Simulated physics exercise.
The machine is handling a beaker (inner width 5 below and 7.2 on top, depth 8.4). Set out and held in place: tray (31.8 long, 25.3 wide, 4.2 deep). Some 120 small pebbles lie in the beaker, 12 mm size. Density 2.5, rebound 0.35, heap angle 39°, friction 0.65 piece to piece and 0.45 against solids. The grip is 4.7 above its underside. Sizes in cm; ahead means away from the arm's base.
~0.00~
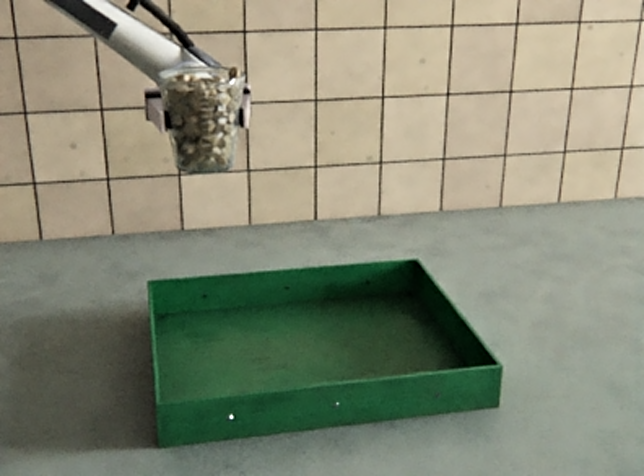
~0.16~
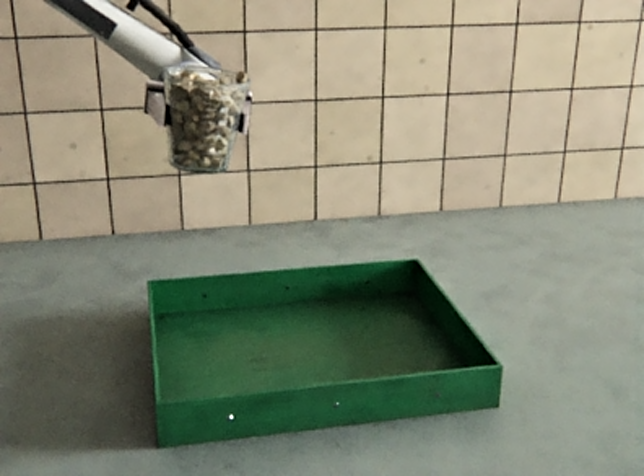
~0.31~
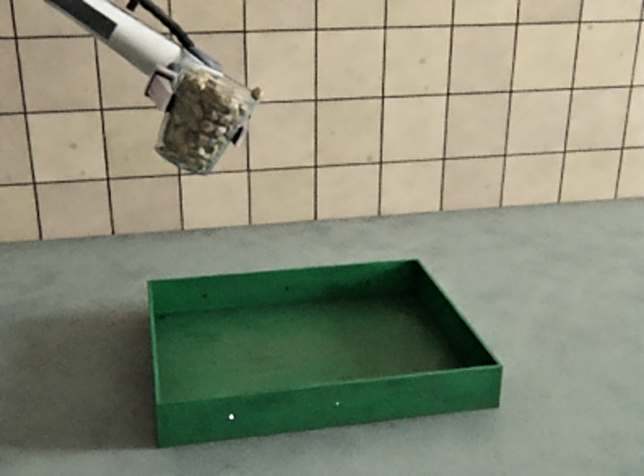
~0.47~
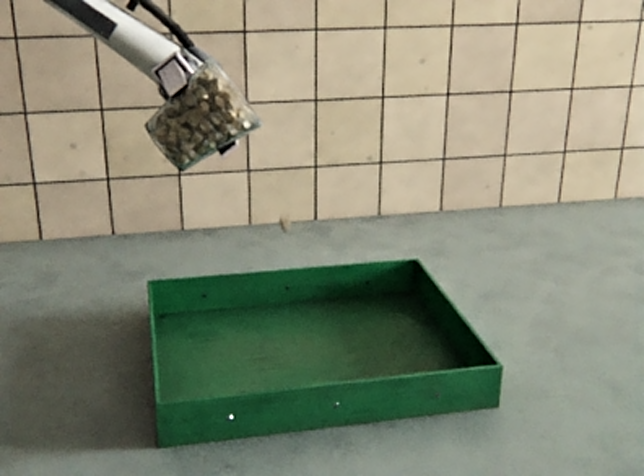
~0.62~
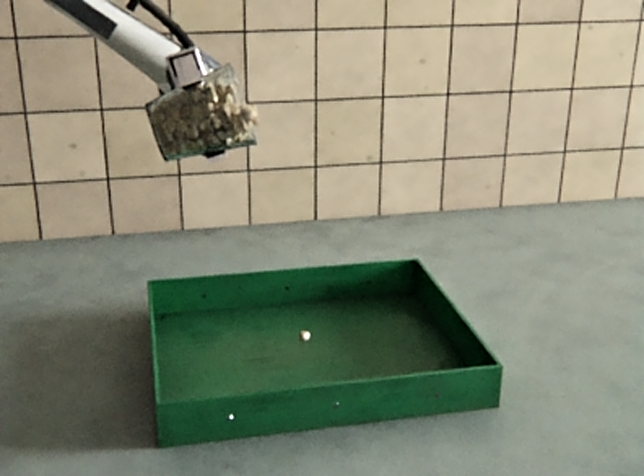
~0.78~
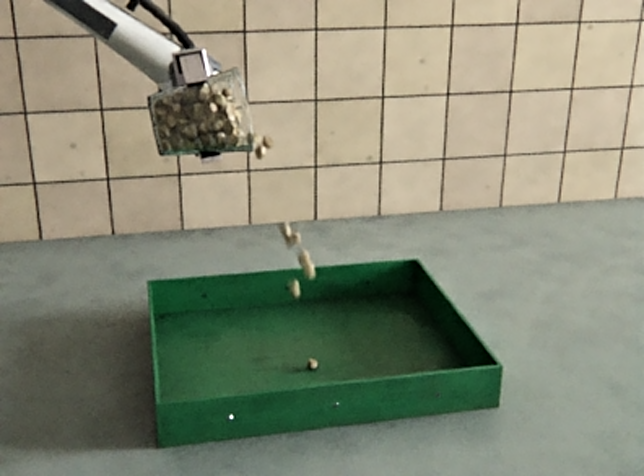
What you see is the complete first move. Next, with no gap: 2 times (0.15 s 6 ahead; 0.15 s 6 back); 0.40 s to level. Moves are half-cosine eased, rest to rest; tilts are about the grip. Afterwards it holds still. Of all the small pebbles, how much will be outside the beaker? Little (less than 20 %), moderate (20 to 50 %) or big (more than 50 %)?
A big share, more than 50 %, ends outside the beaker.
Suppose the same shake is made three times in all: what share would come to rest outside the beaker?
Then about 95 per cent.
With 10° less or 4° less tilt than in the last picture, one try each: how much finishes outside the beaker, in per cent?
Some 65 and 80 per cent.
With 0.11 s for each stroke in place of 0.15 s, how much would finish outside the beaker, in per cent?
Then about 100 per cent.
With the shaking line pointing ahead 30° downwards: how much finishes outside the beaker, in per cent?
About 55 per cent.
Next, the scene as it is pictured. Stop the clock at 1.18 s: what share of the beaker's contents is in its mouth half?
Some 30 per cent.
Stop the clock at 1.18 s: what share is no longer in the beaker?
About 75 per cent by then.
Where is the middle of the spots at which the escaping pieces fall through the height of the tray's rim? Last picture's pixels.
Around (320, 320).
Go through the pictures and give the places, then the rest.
Beaker middle at (203, 122), level; upper third of the load around (201, 93), from x 170 to 235, top at y 75; 124 in the beaker, in the first frame.
Beaker middle at (203, 122), tilted 8° forward; upper third of the load around (204, 93), from x 175 to 240, top at y 75, in the second frame.
Beaker middle at (201, 122), tilted 28° forward; upper third of the load around (206, 95), from x 170 to 255, top at y 75, in the third frame.
Beaker middle at (199, 121), tilted 54° forward; upper third of the load around (208, 97), from x 160 to 285, top at y 75; 123 in the beaker, 1 in flight or on a rim, in the fourth frame.
Beaker middle at (198, 119), tilted 74° forward; upper third of the load around (202, 103), from x 160 to 305, top at y 85; 123 in the beaker, 1 in the tray, in the fifth frame.
Beaker middle at (198, 118), tilted 82° forward; upper third of the load around (198, 105), from x 160 to 310, top at y 90; 115 in the beaker, 2 in the tray, 7 in flight or on a rim, in the sixth frame.
After 1.18 s, tilted 82° forward, highest piece 26 above the table; 76 in the tray, 32 in the beaker, 16 in flight or on a rim.
After 1.58 s, tilted 41° forward, highest piece 28 above the table; 111 in the tray, 13 in the beaker.
After 1.98 s, level, highest piece 25 above the table; 111 in the tray, 13 in the beaker.
After 3.03 s, level, highest piece 25 above the table; 111 in the tray, 13 in the beaker.
At rest, 111 in the tray, 13 in the beaker. That is 90 % outside the beaker.
